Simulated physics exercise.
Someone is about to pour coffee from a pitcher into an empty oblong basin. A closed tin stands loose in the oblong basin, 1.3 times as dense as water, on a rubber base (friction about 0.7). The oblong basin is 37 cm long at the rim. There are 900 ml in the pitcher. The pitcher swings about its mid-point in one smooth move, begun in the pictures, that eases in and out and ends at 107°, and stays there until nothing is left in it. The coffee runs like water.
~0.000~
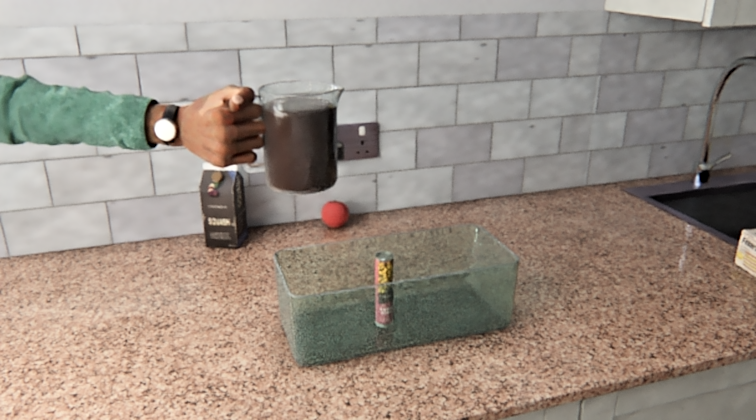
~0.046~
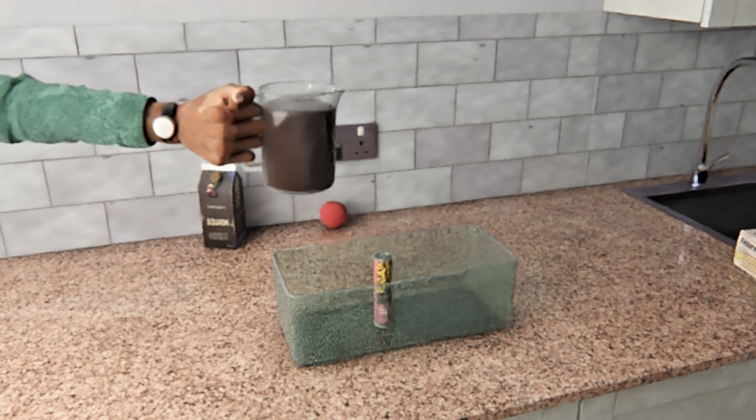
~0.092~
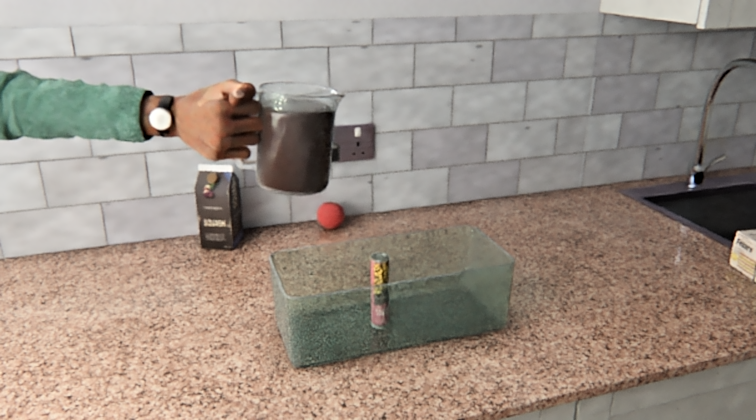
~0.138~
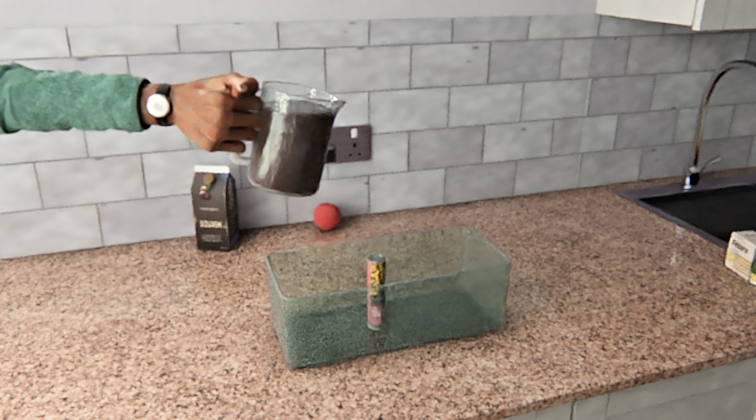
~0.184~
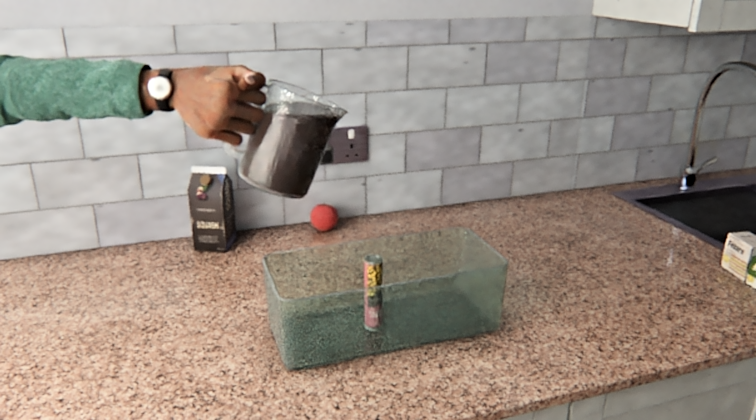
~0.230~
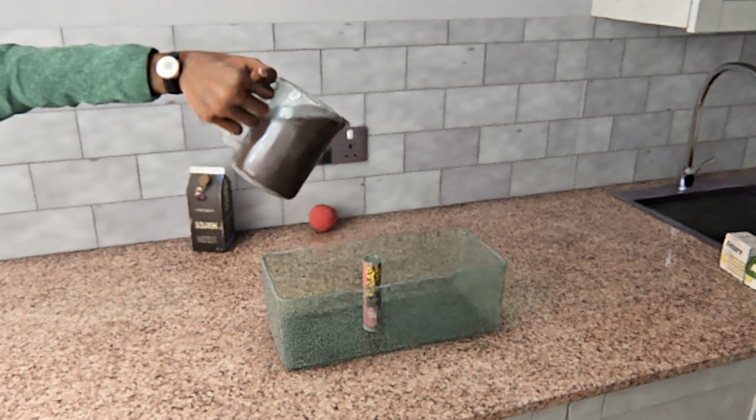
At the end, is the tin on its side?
The tin stays up.
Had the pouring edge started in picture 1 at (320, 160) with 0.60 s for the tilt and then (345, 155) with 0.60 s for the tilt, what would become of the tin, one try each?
First it falls; then it falls.
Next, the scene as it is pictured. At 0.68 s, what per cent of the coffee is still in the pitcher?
Some 20 per cent.
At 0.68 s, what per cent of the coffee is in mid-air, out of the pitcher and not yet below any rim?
About 30 per cent.
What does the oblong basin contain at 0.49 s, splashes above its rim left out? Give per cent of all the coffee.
About 6 per cent.
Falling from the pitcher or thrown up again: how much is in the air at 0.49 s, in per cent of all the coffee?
About 32 per cent.
Then, 0.49 s in, the tilt is 99° and 62 per cent is still to pour; the tin stands where it began.
Then, 0.68 s in, the tilt is 107° and 19 per cent is still to pour; the tin stands where it began.
Then, 0.88 s in, the tilt is 107° and 4 per cent is still to pour; the tin stands where it began.
Then, 1.10 s in, the tilt is 107° and 0 per cent is still to pour; the tin stands where it began.
Finally, the tin stands where it began.
